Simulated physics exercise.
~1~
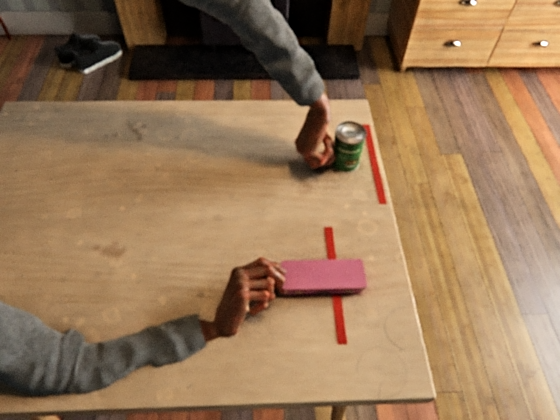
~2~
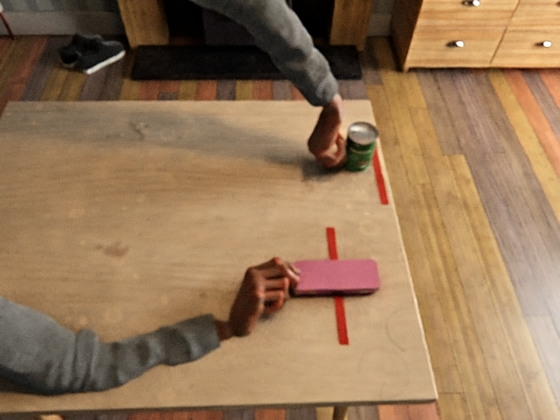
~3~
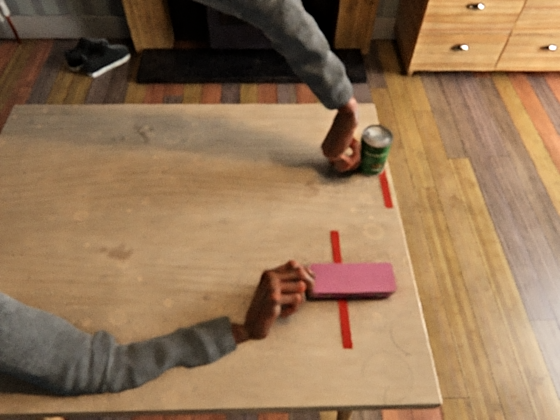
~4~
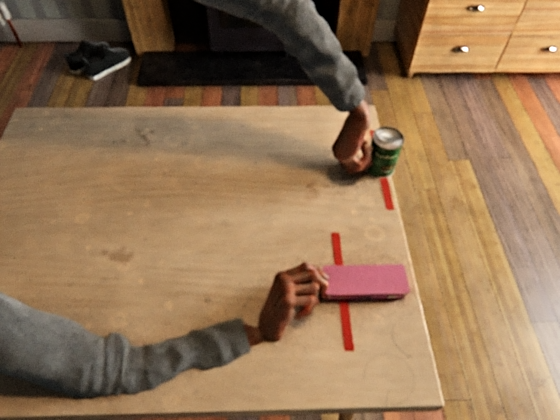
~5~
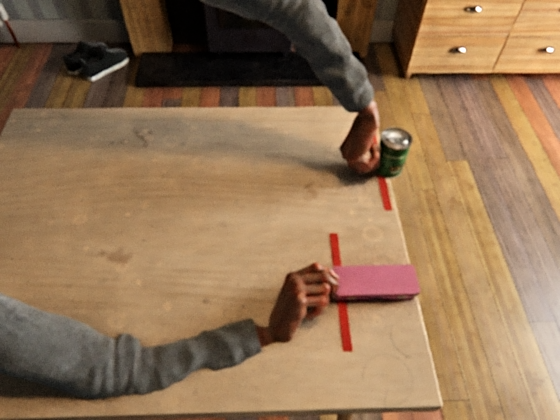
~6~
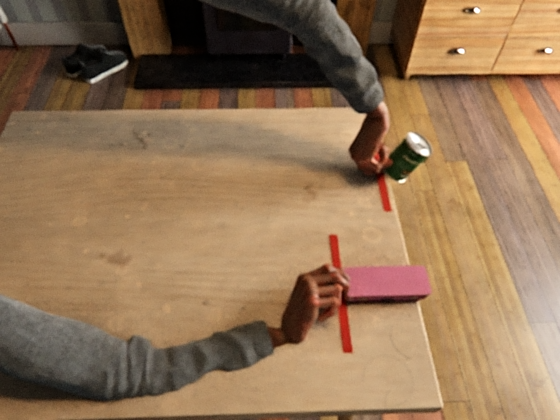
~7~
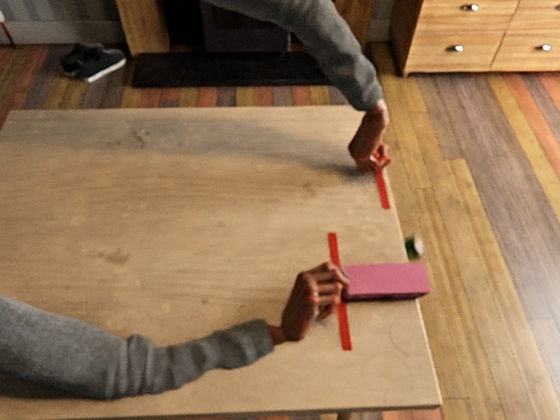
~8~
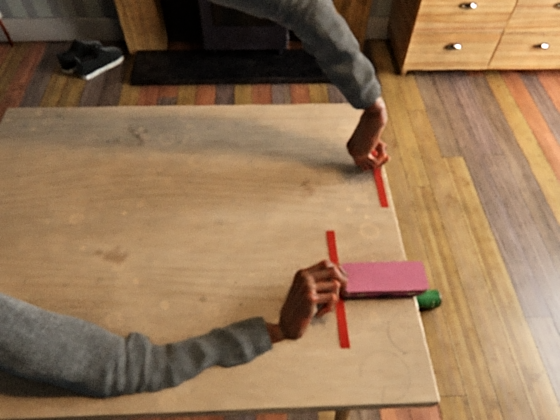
To begin with, two hands in grey sleeves rest on a wooden table, one behind a green tin near a strip of red tape and the other behind a pink case lying across another strip. The hands push both things to the right, toward the table's edge. The tin reaches the edge first, tips outward and drops away while the far hand stops by its tape. The near hand halts too, leaving the pink case jutting past the edge. Finally, the tin lies on its side below, partly hidden behind the case, which stays on the table.
